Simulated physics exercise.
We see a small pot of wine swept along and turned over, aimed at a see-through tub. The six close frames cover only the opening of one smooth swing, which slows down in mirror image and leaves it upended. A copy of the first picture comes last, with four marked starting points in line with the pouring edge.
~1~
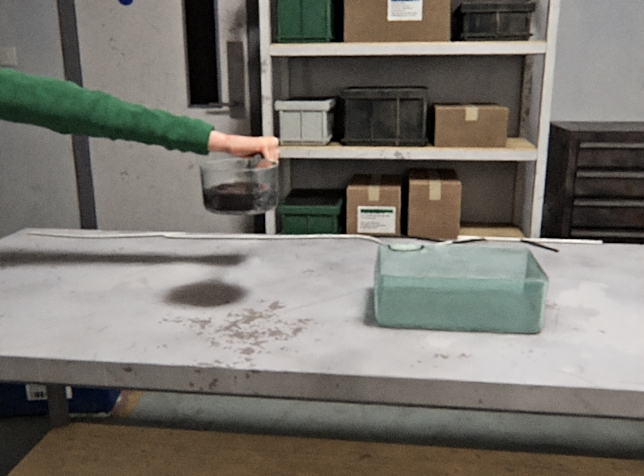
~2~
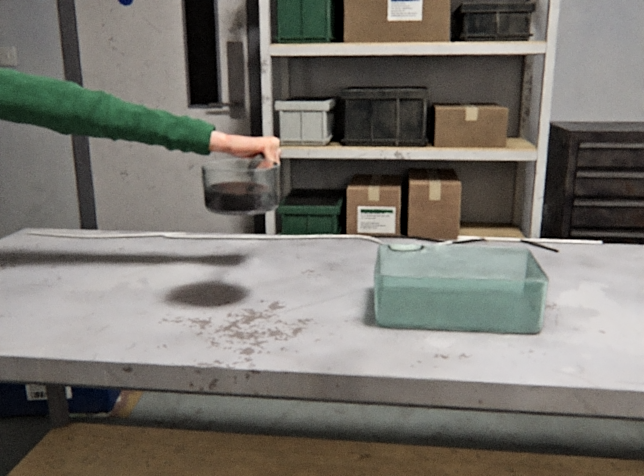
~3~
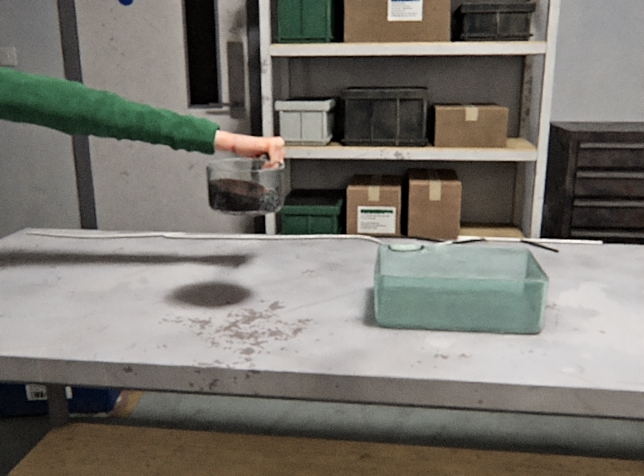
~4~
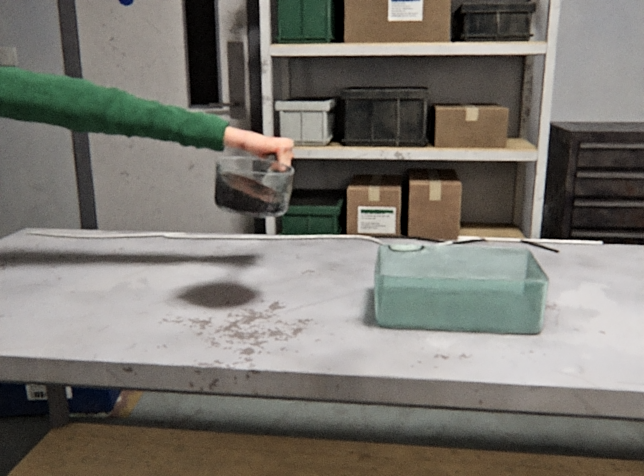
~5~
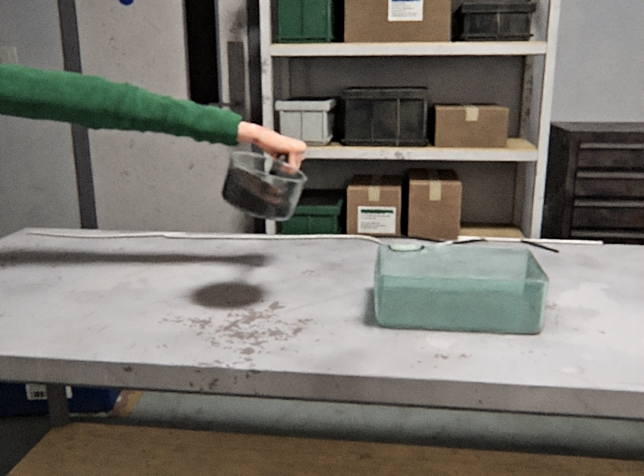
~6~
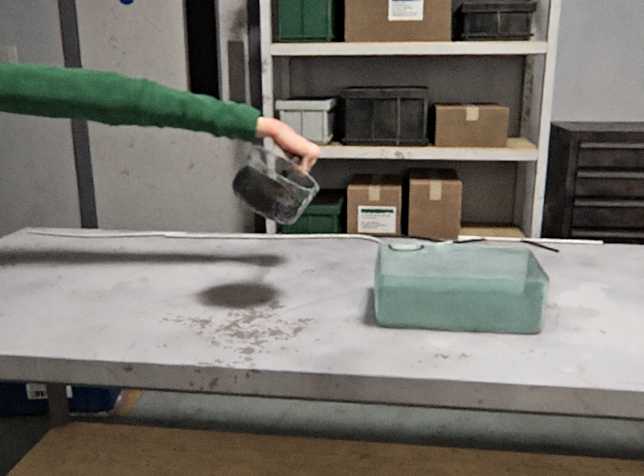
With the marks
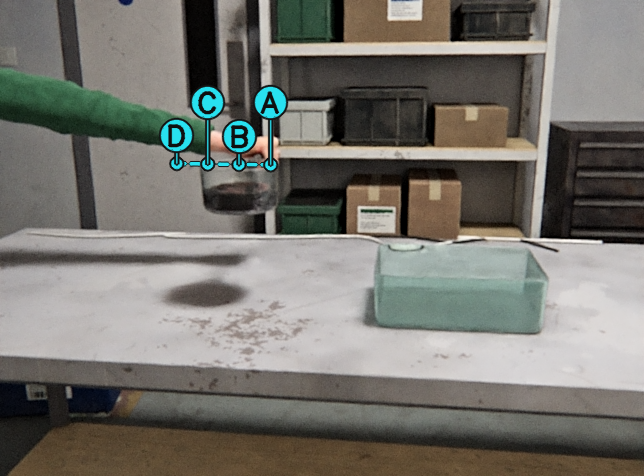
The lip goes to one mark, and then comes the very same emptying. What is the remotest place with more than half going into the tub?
Dot B just does it.
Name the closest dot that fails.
That would be C.
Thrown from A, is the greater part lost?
No, not at all.
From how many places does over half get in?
Two of them.
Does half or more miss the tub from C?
Yes.
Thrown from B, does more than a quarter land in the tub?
Yes, clearly.
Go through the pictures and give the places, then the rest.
Upright, lip at (275, 164); tub from (375, 324) to (542, 332); nothing has left yet, in the first picture.
Upright, lip at (277, 165); nothing has left yet, in the second picture.
Upright, lip at (282, 166); nothing has left yet, in the third picture.
Tipped about 8°, lip at (292, 171); nothing has left yet, in the fourth picture.
Tipped about 19°, lip at (304, 178); nothing has left yet, in the fifth picture.
Tipped about 33°, lip at (317, 188); nothing has left yet, in the sixth picture.
On the marked copy, A at (270, 164); B at (239, 164); C at (207, 164); D at (176, 163).
With A, about 78 % lands in the tub, 4 % falls short and 18 % goes beside or beyond.
With B, about 78 % lands in the tub, 12 % falls short and 10 % goes beside or beyond.
With C, about 4 % lands in the tub, 92 % falls short and 4 % goes beside or beyond.
With D, about 0 % lands in the tub, 97 % falls short and 3 % goes beside or beyond.
